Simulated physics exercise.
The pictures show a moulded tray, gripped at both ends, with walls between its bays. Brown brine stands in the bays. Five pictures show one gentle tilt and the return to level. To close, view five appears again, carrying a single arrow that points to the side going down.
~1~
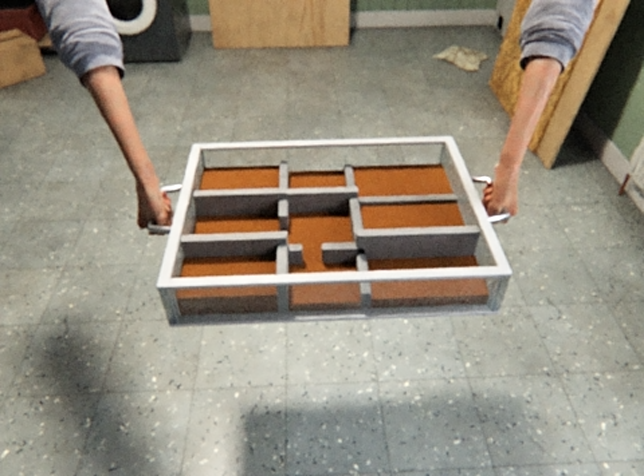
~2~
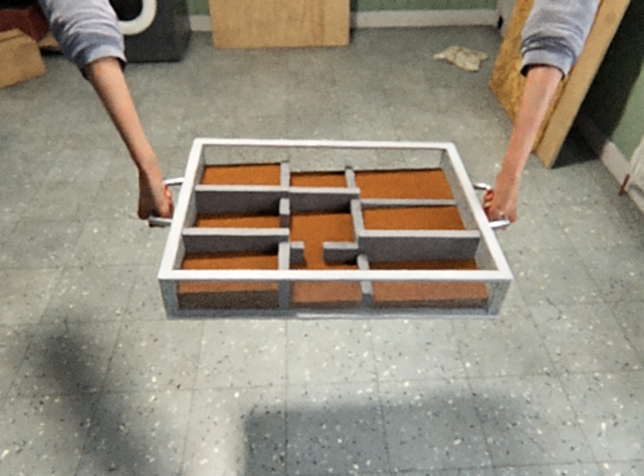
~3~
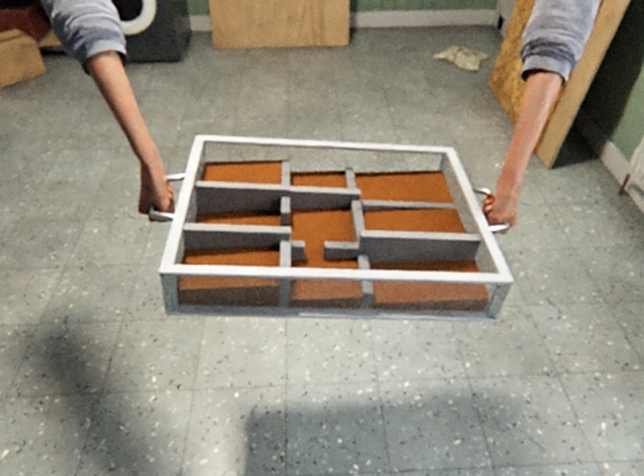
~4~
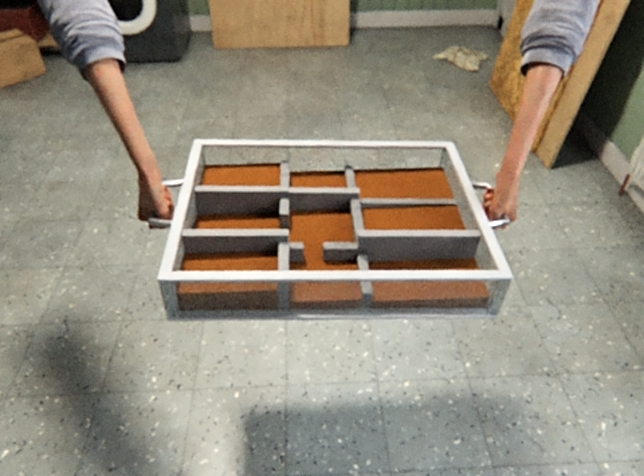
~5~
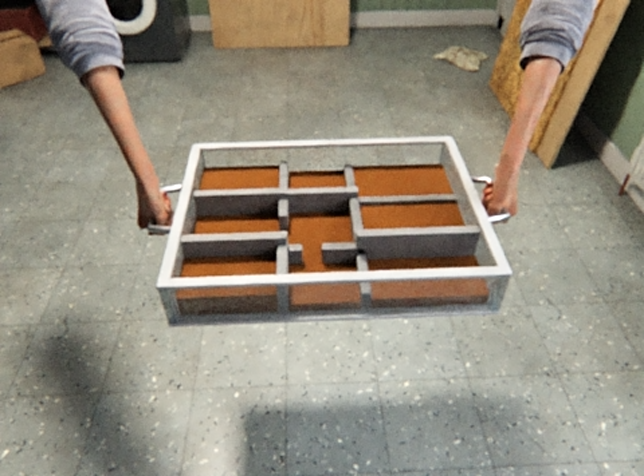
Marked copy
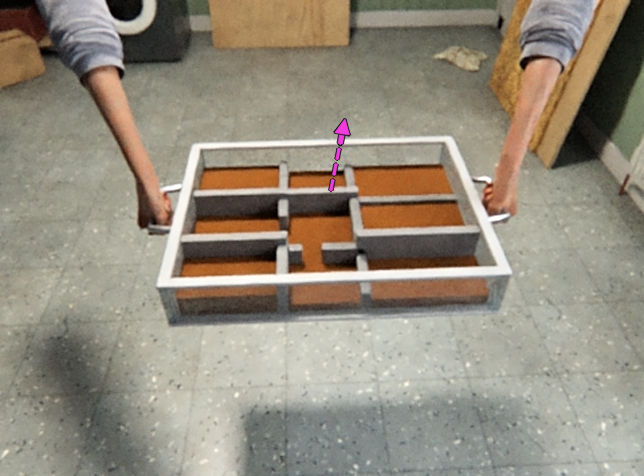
In the video, two hands grip the end handles of a walled tray holding brown material in its bays above a tiled floor, tilt it slightly down to the right, then bring it back to level.
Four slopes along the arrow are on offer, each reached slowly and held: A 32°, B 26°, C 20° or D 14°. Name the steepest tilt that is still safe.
Tilt C.
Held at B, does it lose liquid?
Yes, that goes wrong.
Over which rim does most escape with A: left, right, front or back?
The back rim.
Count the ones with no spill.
Two.
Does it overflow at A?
Yes, that goes wrong.
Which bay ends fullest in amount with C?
That is the back right bay.
The tray is level; deepest in the front left bay, at (231, 273), shallowest in the front middle.
Tipped about 3° down to the right; no wall is crossed.
Tipped about 5° down to the right; no wall is crossed.
Tipped about 3° down to the right; no wall is crossed.
The tray is level; deepest in the front left bay, at (231, 273), shallowest in the front middle.
The arrow ends at (343, 124).
For tilt A, about 23 % goes over the rim.
For tilt B, about 4 % goes over the rim.
For tilt C, nothing spills; the back right bay holds the most.
For tilt D, nothing spills; the back right bay holds the most.
